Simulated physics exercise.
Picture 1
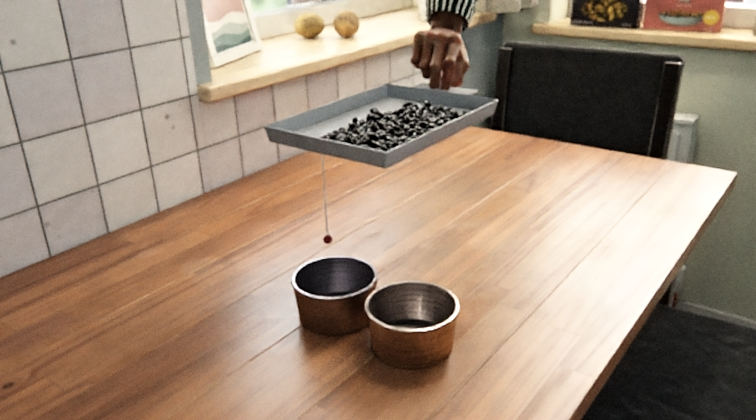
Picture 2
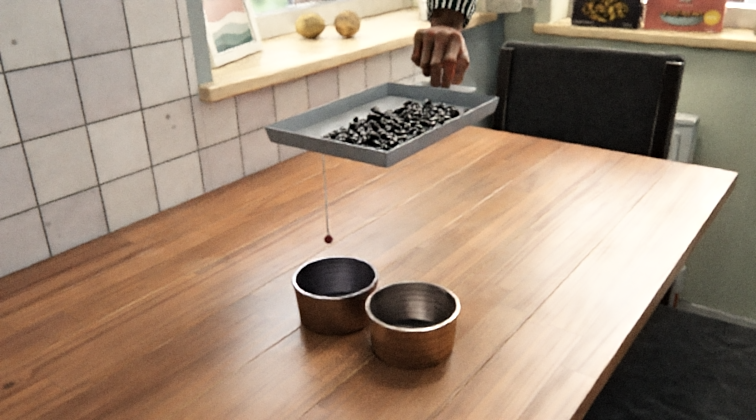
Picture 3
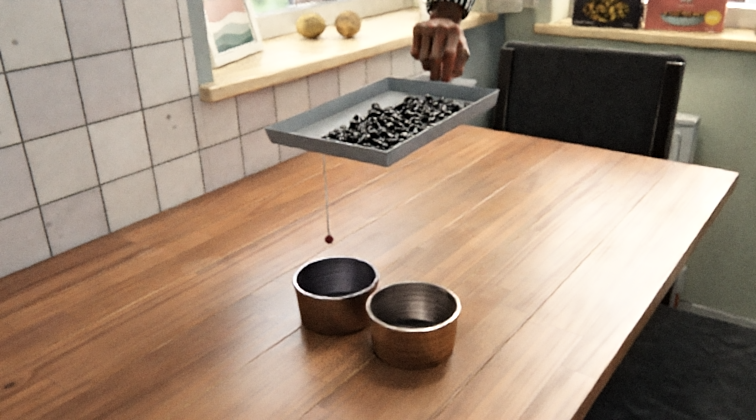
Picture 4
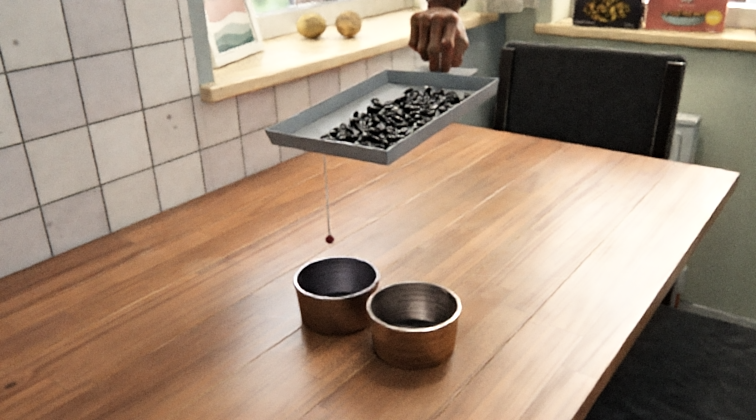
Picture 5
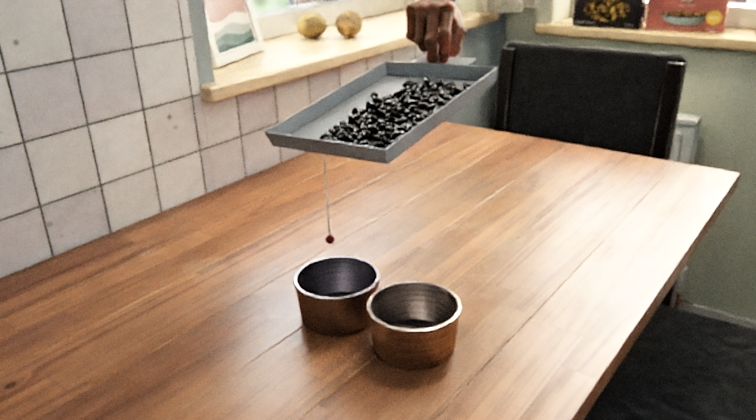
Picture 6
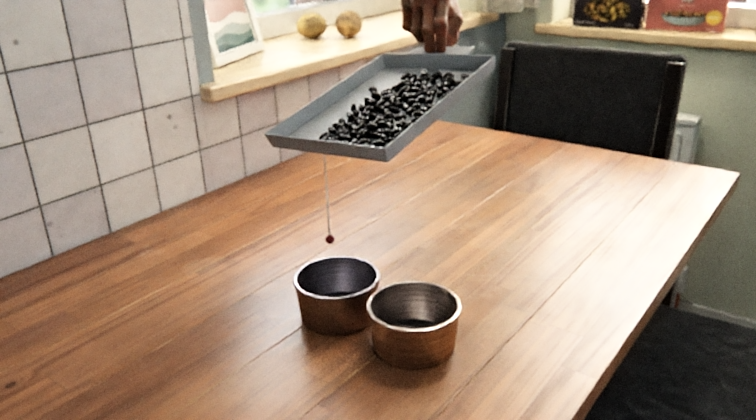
A grey rimmed tray of black beans hovers above a brown wooden table in a tiled room, seen from slightly above by a still camera. A hand grips its far side, a dark red bead dangles on a thread beneath, and two brown dishes with dark insides sit below, near a black chair. The hand gradually lifts the far side, tilting the tray gently towards the viewer.
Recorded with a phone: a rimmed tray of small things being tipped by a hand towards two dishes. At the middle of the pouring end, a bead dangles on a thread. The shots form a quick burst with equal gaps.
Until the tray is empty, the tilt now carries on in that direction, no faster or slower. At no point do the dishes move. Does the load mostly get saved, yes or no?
No, less than half is saved.
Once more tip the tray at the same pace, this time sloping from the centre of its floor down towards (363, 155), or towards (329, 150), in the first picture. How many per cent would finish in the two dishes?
The first try gives close to 70 per cent, the second close to 50 per cent.
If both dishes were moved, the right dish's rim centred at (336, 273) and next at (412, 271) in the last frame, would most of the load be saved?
The dishes end up with the greater share in the first try and the lesser share in the second.
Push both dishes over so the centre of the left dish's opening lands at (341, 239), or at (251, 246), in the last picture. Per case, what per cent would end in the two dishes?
0 and 80 %.
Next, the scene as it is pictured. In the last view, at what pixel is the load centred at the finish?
I'd say the middle ends up at about (270, 286).
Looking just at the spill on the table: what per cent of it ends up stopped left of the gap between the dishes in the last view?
That's about 100 per cent of the spill.
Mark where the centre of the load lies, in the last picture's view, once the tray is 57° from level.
Close to (328, 107).
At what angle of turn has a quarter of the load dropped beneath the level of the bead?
It's turned some 110 degrees by then.
Shortly afterwards, tray tipped steeply; the whole lot on the tray.
Next, tray tipped right over; all but a few on the tray; only a few in the air.
Some moments later, tray tipped past a quarter turn; a little in the left dish; all but a few outside both.
In the end, tray tipped past a quarter turn; none at all in the right dish; a little in the left dish; all but a few outside both.
